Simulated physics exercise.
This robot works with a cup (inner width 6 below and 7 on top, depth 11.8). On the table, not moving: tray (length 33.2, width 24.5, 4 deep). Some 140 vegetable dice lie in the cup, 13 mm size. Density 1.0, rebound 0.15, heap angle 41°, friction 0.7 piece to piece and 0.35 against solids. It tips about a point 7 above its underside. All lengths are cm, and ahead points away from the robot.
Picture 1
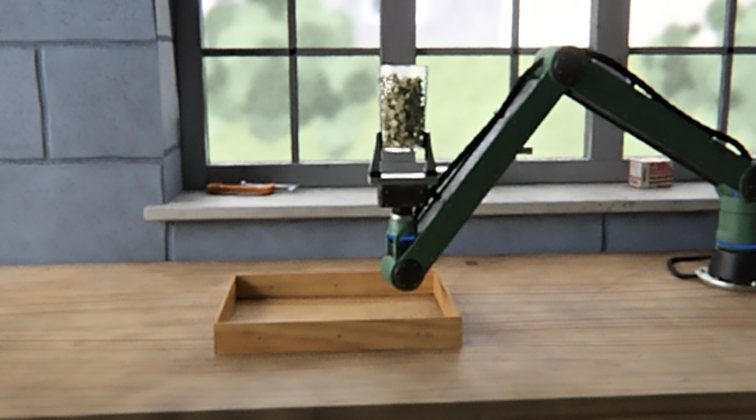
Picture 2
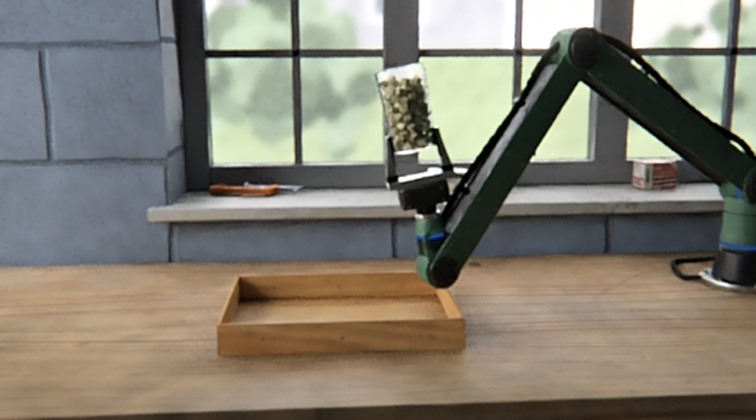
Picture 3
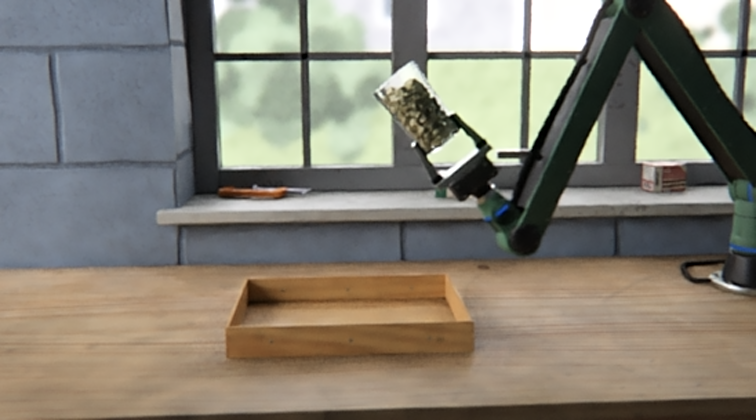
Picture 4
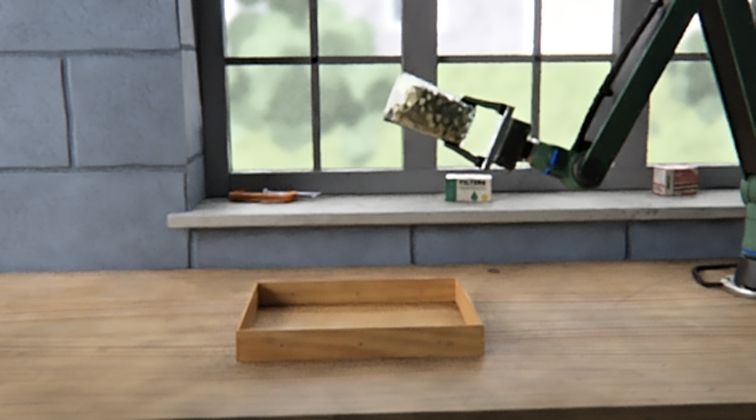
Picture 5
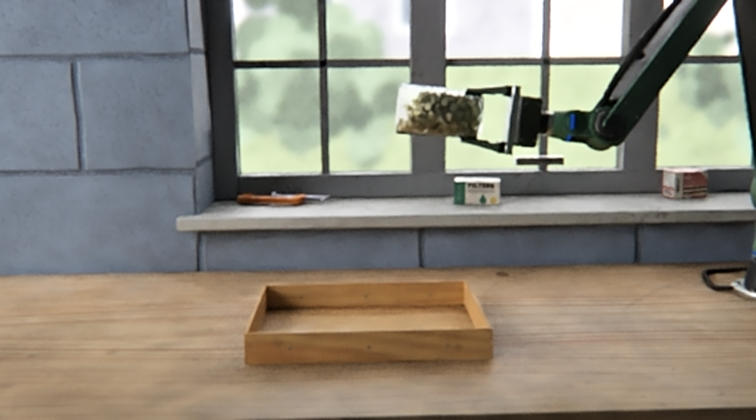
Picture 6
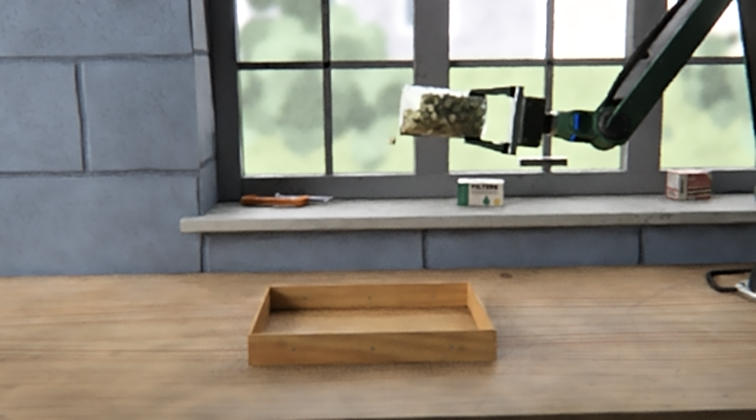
A green robot arm tilts a clear cup of diced vegetables leftward onto its side.
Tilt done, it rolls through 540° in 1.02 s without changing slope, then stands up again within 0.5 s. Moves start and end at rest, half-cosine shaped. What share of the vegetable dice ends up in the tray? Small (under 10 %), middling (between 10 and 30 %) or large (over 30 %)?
Share in the tray: Middling (between 10 and 30 %).
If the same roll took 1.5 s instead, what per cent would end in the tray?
Then about 20 per cent.
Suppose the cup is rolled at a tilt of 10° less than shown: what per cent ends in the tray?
Some 0 per cent.
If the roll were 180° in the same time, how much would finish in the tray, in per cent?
In that case some 5 per cent.
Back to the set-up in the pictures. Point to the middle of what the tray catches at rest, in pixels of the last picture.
At about (360, 326).
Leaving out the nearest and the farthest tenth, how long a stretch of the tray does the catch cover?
Some 6 cm.
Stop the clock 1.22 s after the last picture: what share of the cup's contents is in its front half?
Roughly 55 per cent.
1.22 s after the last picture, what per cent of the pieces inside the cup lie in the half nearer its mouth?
About 40 per cent.
Then, 0.61 s on, tipped 84°, highest piece 36 above the table; 129 in the cup, 5 in the tray, 3 in flight or on a rim.
Then, 1.22 s on, tipped 56°, highest piece 36 above the table; 116 in the cup, 19 in the tray, 2 in flight or on a rim.
Then, 1.72 s on, upright, highest piece 37 above the table; 116 in the cup, 21 in the tray.
Then, 2.42 s on, upright, highest piece 37 above the table; 116 in the cup, 21 in the tray.
In the end, 116 in the cup, 21 in the tray. That is 15 % in the tray.
